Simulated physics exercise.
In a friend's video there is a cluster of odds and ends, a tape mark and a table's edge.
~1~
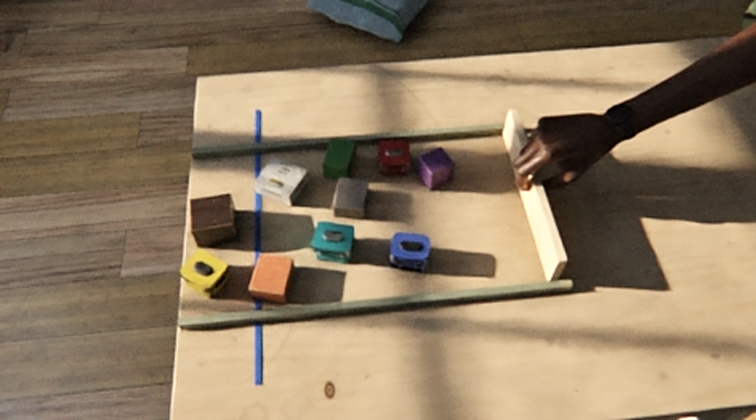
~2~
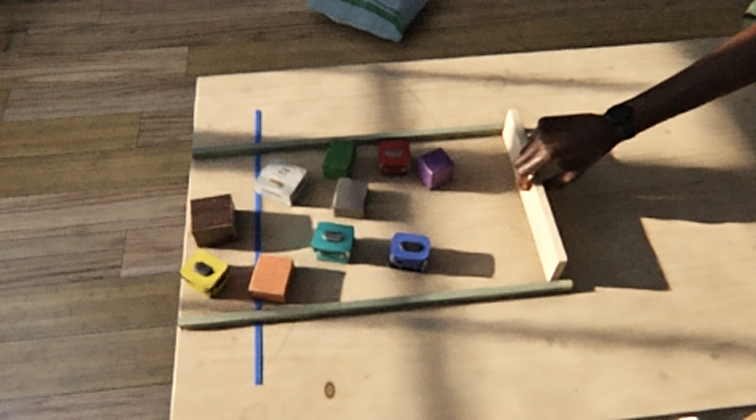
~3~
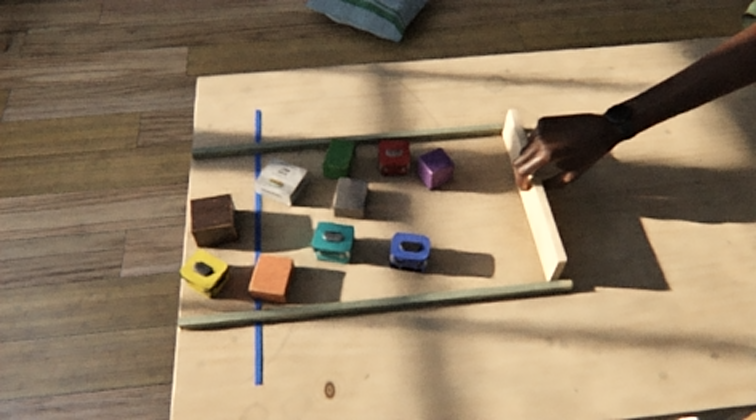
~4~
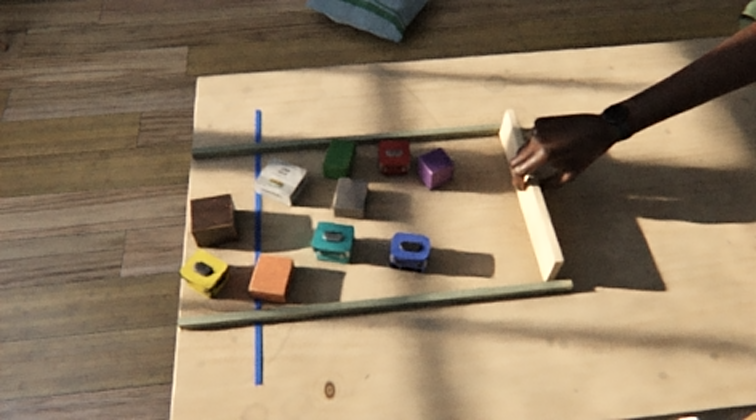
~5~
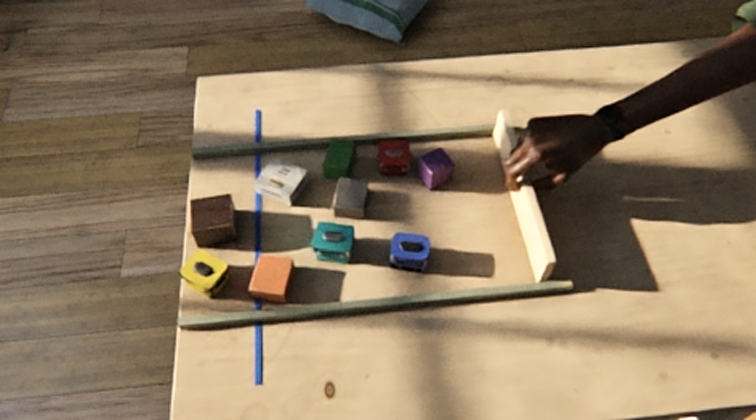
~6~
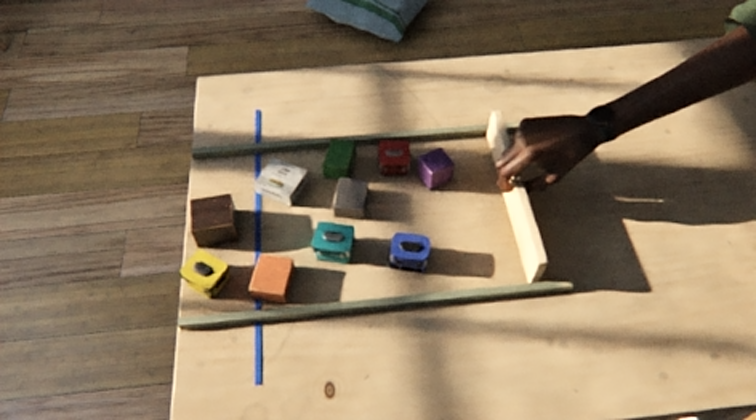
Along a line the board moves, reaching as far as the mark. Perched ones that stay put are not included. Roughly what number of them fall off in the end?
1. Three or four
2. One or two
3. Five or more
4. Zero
The answer is 2.
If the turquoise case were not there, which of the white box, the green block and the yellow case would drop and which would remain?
So: The white box does not drop, the green block does not drop, the yellow case goes down.
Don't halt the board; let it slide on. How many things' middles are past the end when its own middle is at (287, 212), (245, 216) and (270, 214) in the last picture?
0, 2 and 1.
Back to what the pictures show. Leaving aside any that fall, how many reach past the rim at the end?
That would be 2.
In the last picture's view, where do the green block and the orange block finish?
Green block at (193, 167), orange block at (201, 287).
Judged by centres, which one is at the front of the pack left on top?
I reckon it's the green block.
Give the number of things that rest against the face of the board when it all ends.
The figure is 4.
Soon after, none off yet; yellow case at rest near (207, 275); black block at rest near (214, 220); orange block at rest near (273, 279).
At rest, the number that fall off is one or two; fallen, black block and yellow case.
